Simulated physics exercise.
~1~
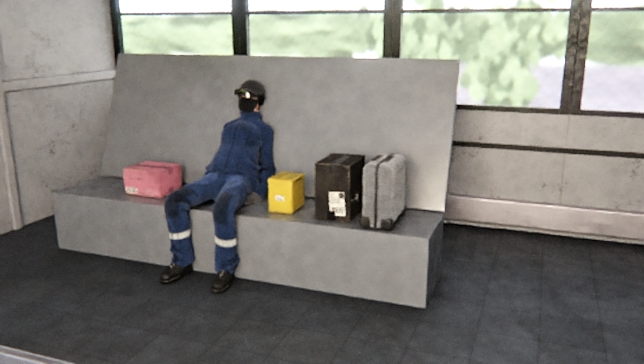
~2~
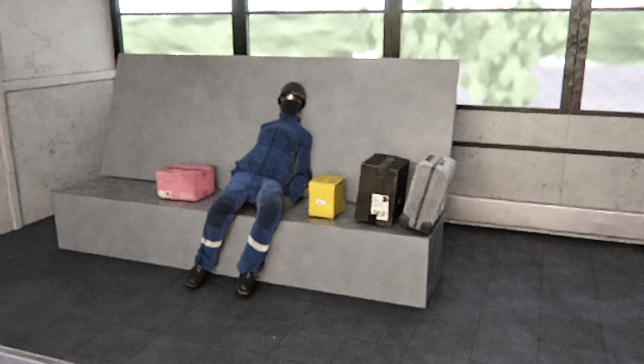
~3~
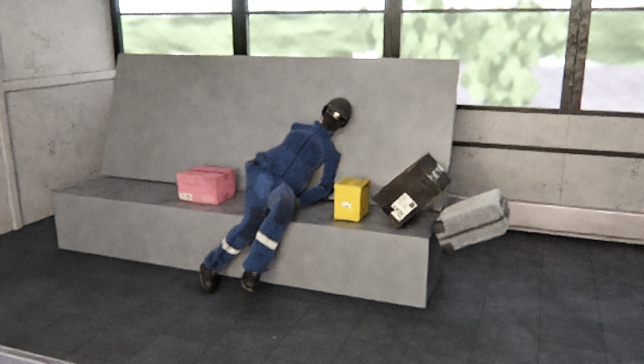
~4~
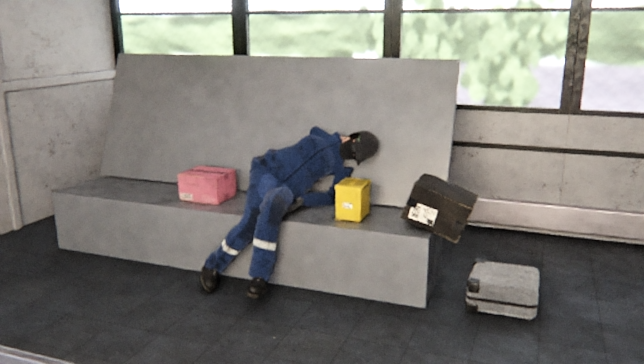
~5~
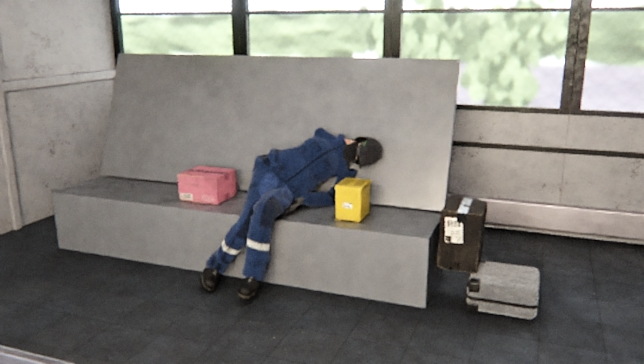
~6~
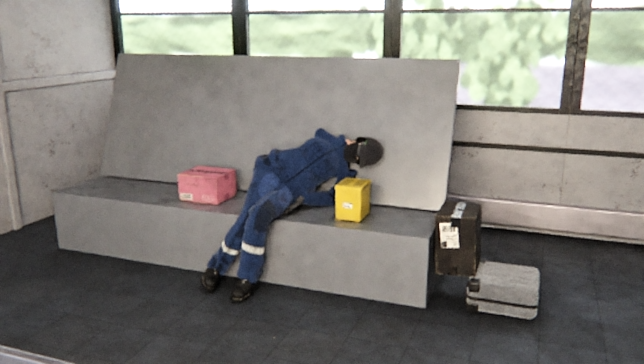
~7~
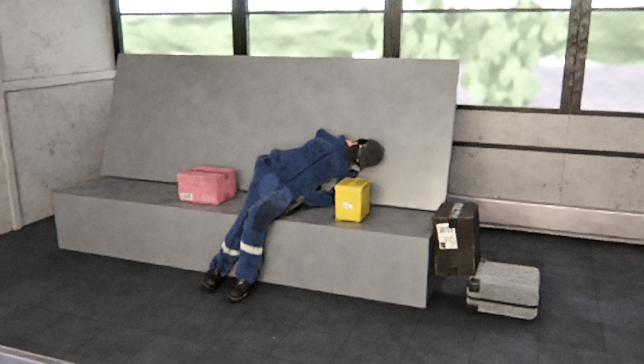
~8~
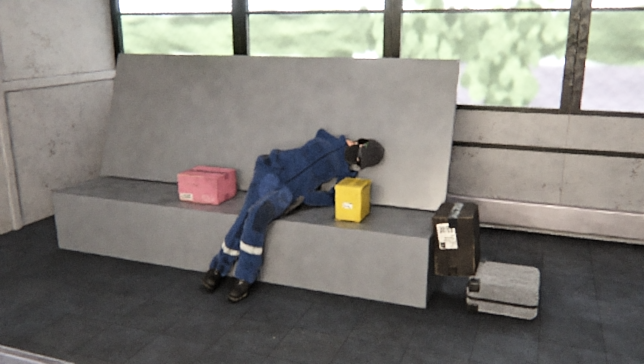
A passenger in blue overalls and a dark helmet sits slumped on a long grey bench below windows in a rail car, seen from the front and slightly above. A pink carton rests at left, with a yellow tub, a black pack and a grey case at right. Everything on the bench slides right, and the passenger tips that way. The grey case topples off the end onto the floor, and the black pack tumbles after it, landing upside down beside it. The passenger ends slumped sideways behind the upright yellow tub, the pink carton still on the seat.
